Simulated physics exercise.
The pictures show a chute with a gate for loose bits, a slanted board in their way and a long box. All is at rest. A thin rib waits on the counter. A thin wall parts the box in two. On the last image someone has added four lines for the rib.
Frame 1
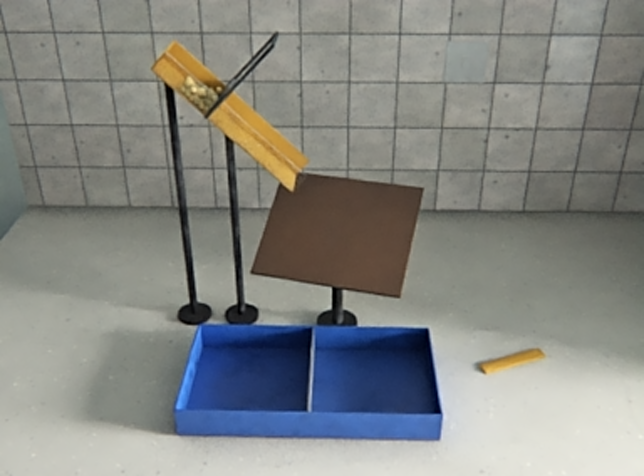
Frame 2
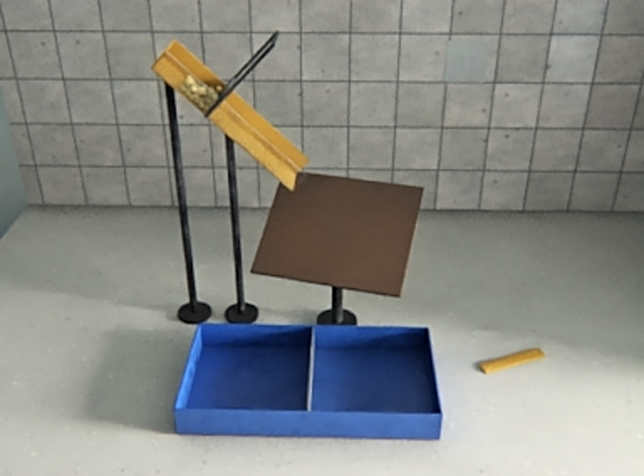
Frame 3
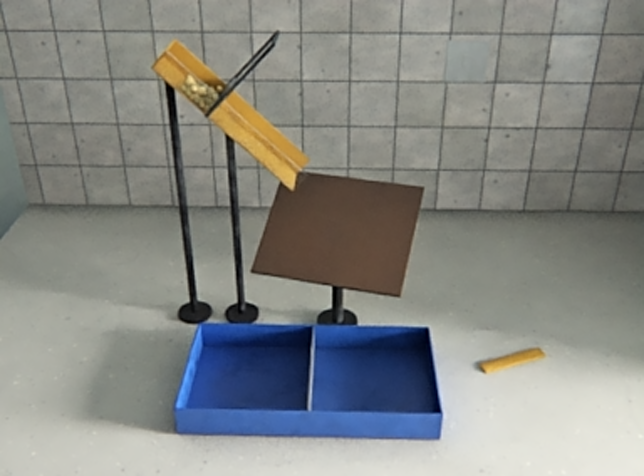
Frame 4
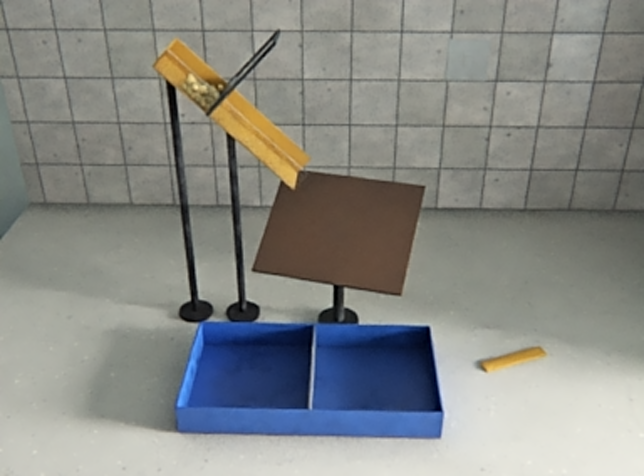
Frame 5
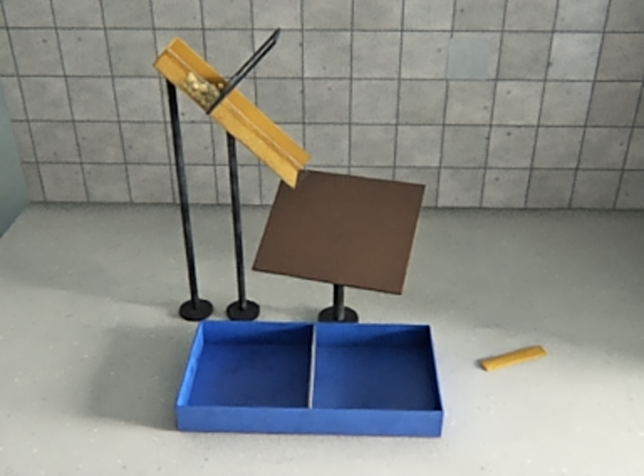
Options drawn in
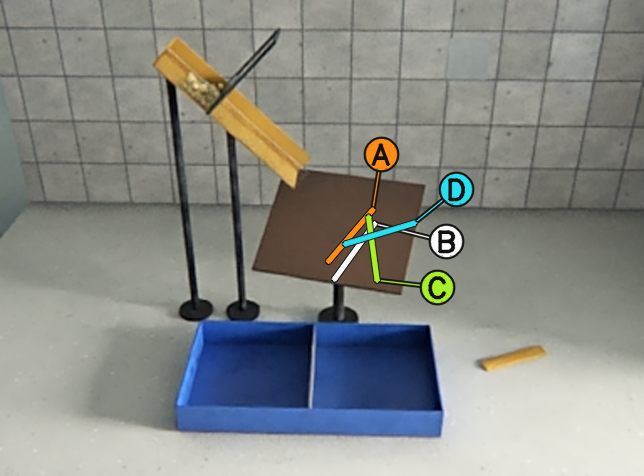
On a grey counter by a tiled wall, a gated yellow chute holding small pale bits stands motionless above a brown slanted board and divided blue box.
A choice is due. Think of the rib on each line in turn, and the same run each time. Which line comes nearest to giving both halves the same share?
It is D.
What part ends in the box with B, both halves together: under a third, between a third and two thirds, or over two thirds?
Line B gives over two thirds.
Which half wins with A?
Left.
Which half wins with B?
Left.
On the marked copy, line A from (372, 209) to (328, 261); line B from (374, 223) to (334, 279); line C from (368, 216) to (377, 280); line D from (414, 223) to (345, 243).
Choosing A, of what is caught, nearly all in the left half, a stray few in the right.
Choosing B, of what is caught, nearly all in the left half, a stray few in the right.
Choosing C, of what is caught, a small part in the left half, nearly all in the right.
Choosing D, of what is caught, about half in the left half, about half in the right.
